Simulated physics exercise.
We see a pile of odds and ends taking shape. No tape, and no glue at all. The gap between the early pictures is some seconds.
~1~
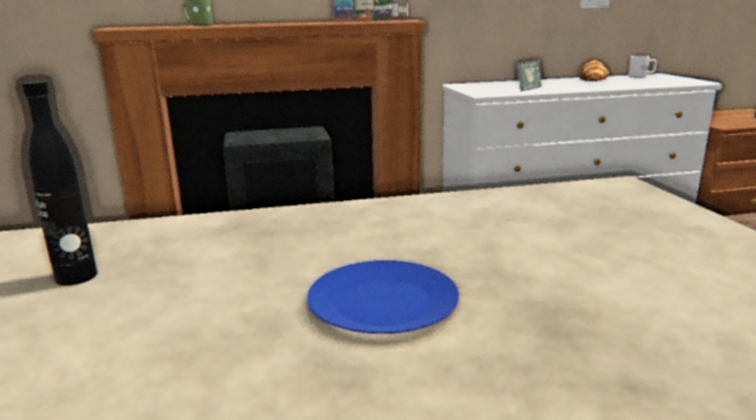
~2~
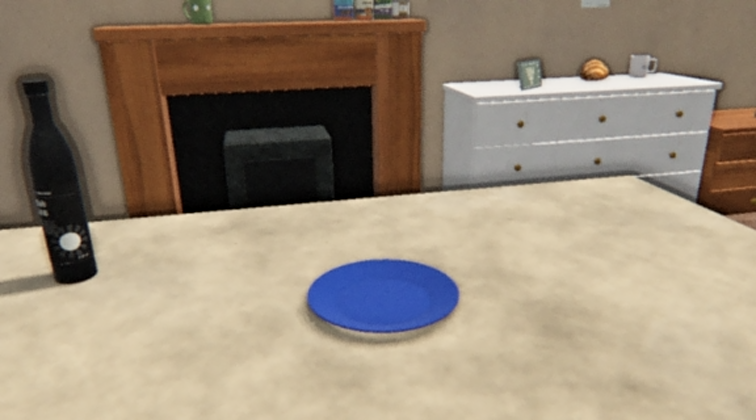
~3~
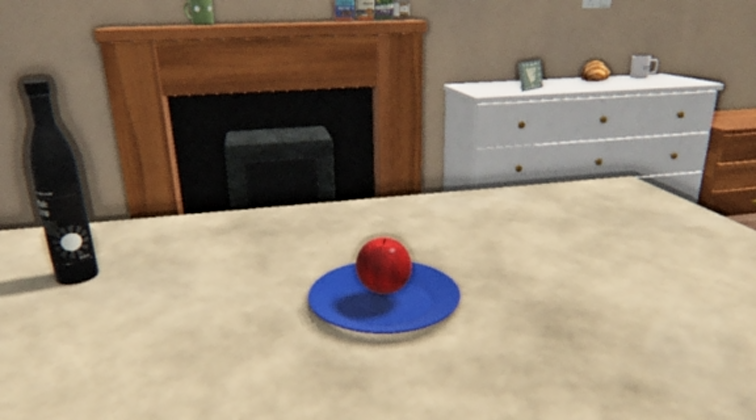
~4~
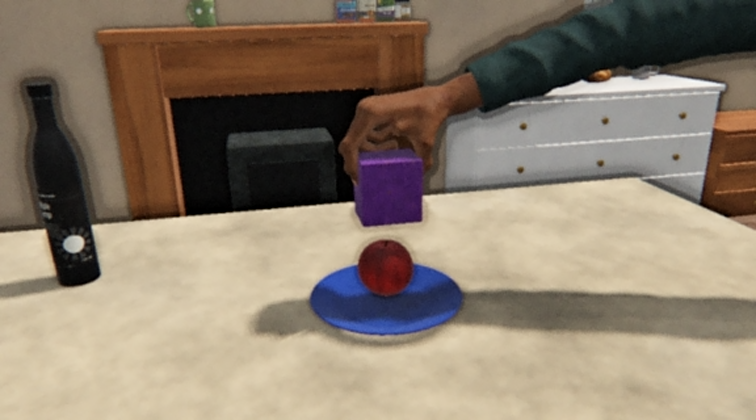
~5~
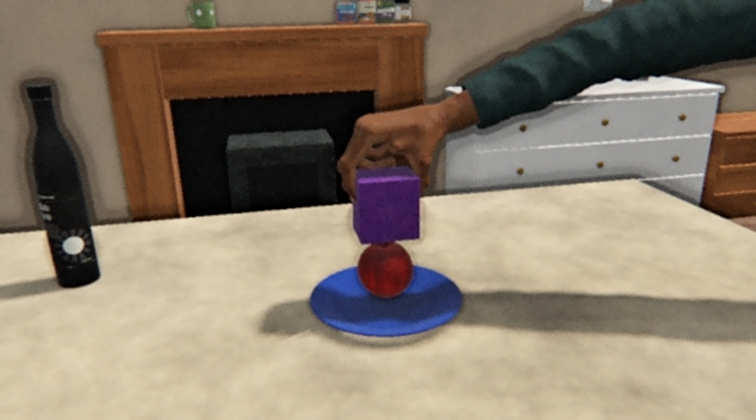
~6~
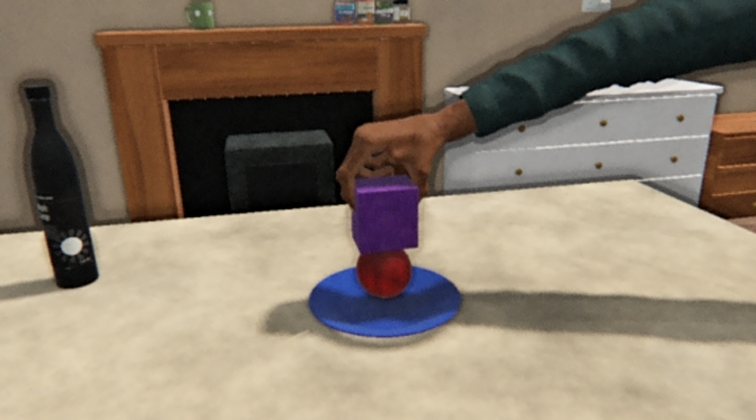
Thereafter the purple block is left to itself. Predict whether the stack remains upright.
The pile can't cope with it, I'd say.
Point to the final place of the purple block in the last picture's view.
Roughly pixel (519, 265) in the last picture.
Then, 0.70 s after the last picture, purple block tipped 49° from how it was near (423, 219).
Then, 0.80 s after the last picture, purple block now fallen.
Then, 0.90 s after the last picture, things are still on the move.
At rest, fallen, purple block; the other 3 in place. Seen from the same camera at the end, purple block near (519, 265). The pile loses its balance.
